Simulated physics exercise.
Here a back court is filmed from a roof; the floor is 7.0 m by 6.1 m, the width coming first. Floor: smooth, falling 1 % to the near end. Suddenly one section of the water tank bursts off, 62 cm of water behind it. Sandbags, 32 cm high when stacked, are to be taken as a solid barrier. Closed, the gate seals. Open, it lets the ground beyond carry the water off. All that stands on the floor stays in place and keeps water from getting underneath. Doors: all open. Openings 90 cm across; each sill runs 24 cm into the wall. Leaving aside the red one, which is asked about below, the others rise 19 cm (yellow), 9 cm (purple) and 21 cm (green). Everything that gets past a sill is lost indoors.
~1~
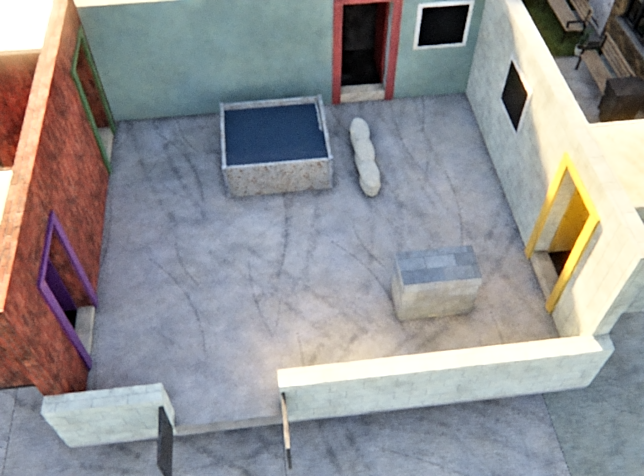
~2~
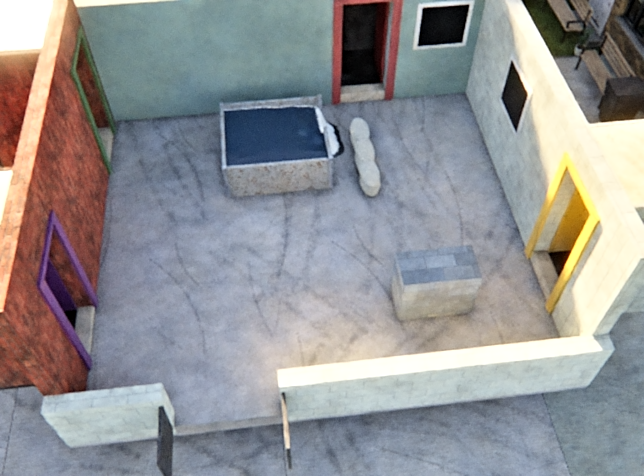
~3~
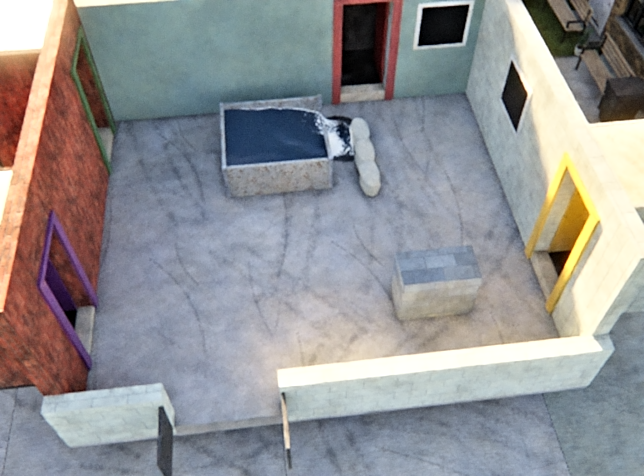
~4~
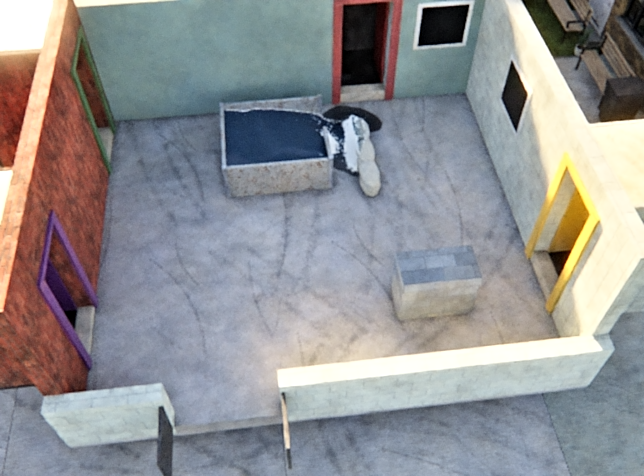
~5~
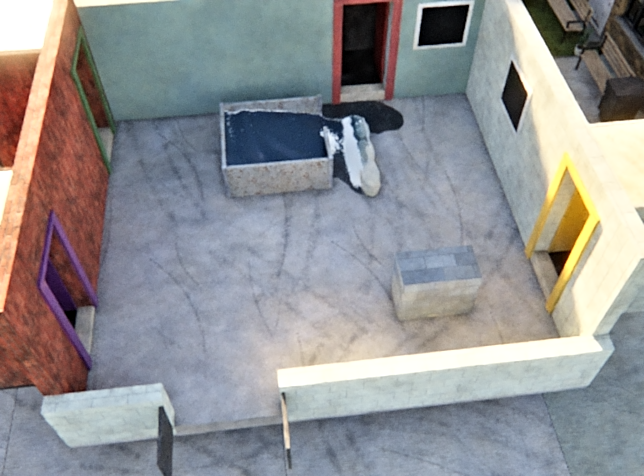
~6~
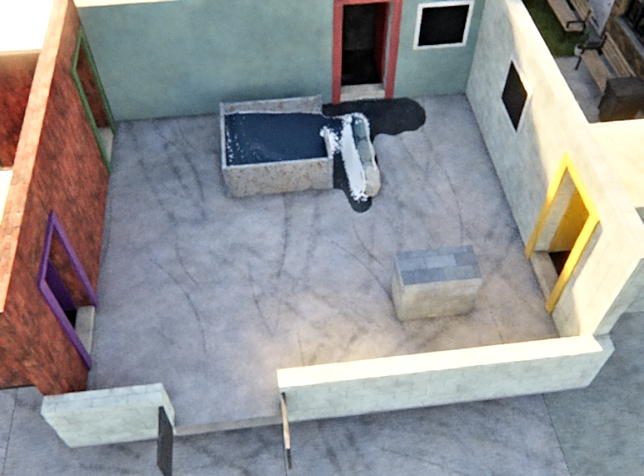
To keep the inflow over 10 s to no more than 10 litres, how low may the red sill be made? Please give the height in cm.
No lower than about 27 cm.
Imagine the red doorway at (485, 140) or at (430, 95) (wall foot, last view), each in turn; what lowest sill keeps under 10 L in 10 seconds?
You'd want about 12.5 cm there first, then about 13.0 cm.
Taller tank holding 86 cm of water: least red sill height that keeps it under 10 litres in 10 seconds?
You'd need a step of close to 37 cm.
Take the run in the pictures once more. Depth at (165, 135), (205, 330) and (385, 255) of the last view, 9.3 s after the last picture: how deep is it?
Close to 1, 3 and 5 cm deep.
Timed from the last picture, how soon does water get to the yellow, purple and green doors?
Yellow 2.4 s, purple 7.5 s, green 4.5 s.
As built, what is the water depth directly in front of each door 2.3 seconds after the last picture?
Depth (cm): Red 18 / yellow 1 / purple 0 / green 0.
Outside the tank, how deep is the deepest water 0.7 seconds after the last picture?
Around 44 centimetres.
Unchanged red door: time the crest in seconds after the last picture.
Around 0.6 seconds.
Then, 0.7 s after the last picture water covers 15 % of the floor, deepest (44 cm) near (343, 140); 29 cm at the red door, 10 litres in over its 21 cm sill.
Then, 2.3 s after the last picture water covers 35 % of the floor, deepest (29 cm) near (343, 140); 18 cm at the red door, 38 litres in over its 21 cm sill.
Then, 9.3 s after the last picture water covers 75 % of the floor, deepest (10 cm) near (538, 368); 6 cm at the red door, 39 litres in over its 21 cm sill.
At the red door as built, the water peaked near 30 cm, 0.5 s after the last picture.
With a sill of 23.5 cm, 24 litres would have come in within the 10 s; with 31.5 cm, 1 litre. So under 10 litres takes about 27 cm.
